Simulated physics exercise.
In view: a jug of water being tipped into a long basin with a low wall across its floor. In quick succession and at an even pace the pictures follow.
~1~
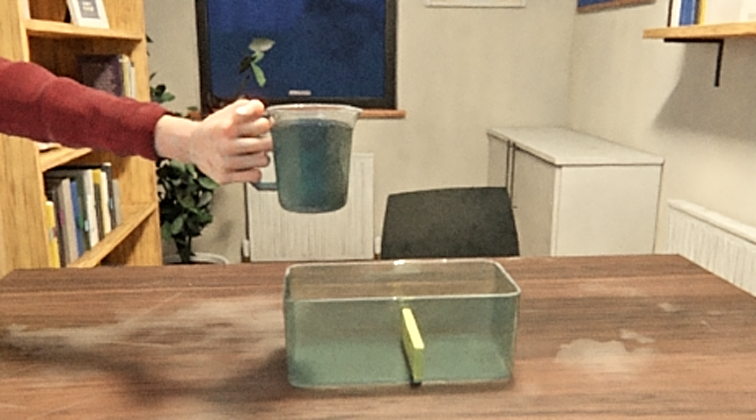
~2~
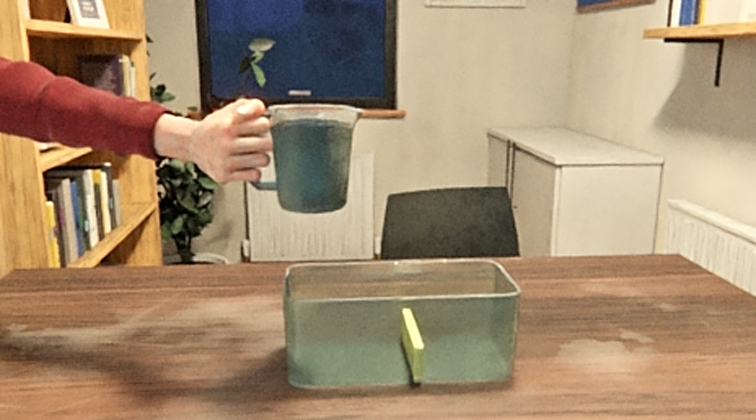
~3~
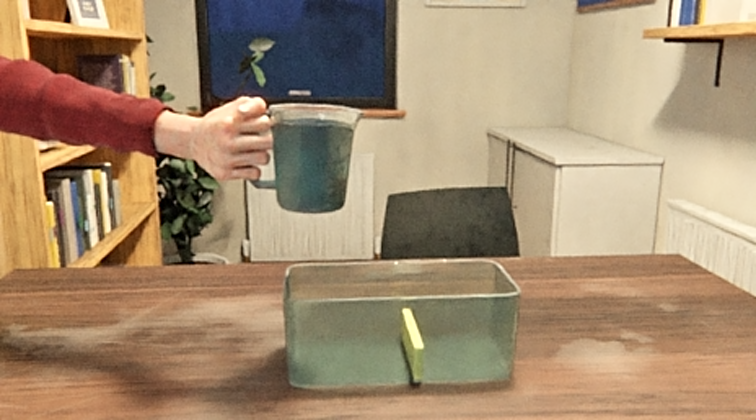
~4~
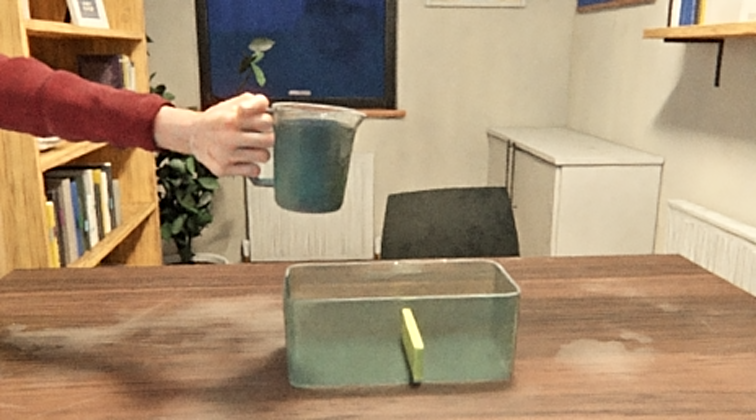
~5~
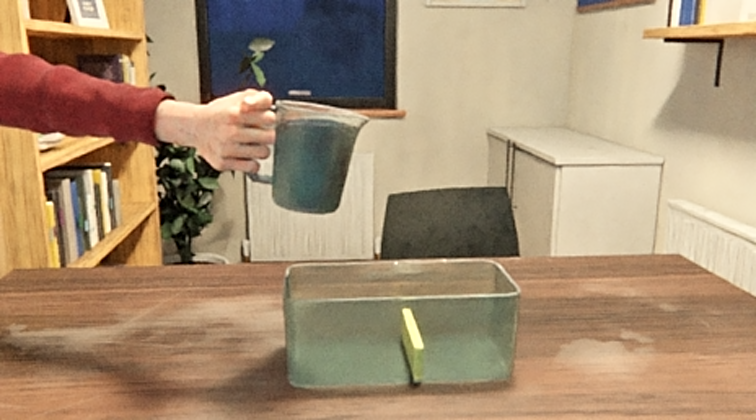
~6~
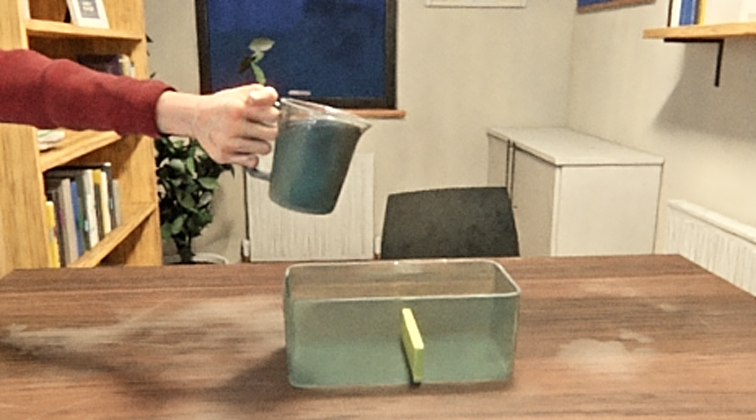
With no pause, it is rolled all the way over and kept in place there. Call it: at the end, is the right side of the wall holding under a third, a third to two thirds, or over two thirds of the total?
The right side holds a third to two thirds of the total.
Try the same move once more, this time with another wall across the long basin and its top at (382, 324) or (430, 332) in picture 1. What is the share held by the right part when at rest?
In turn some 95 and 25 in a hundred.
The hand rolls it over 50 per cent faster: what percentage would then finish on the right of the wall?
I'd say roughly 35 in every hundred ends up there.
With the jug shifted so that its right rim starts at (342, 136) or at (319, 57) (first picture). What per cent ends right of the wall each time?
Near 15 per cent for the first start, near 10 per cent for the second.
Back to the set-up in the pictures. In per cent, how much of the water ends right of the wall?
About 55 percent.
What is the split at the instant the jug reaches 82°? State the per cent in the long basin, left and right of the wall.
The left part holds close to 0 per cent, the right part close to 5.
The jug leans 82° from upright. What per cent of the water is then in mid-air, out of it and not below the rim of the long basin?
It's close to 25 percent.
A moment on, the jug is tipped on its side and 70 per cent is still to pour, 0 is left of the wall and 5 right of it.
Next, the jug is tipped right over and 11 per cent is still to pour, 19 is left of the wall and 49 right of it.
Then the jug is tipped right over and 0 per cent is still to pour, 42 is left of the wall and 55 right of it.
Later the jug is tipped right over and 0 per cent is still to pour, 42 is left of the wall and 56 right of it.
Finally, 42 per cent lies left of the wall, 56 right of it and 2 outside.
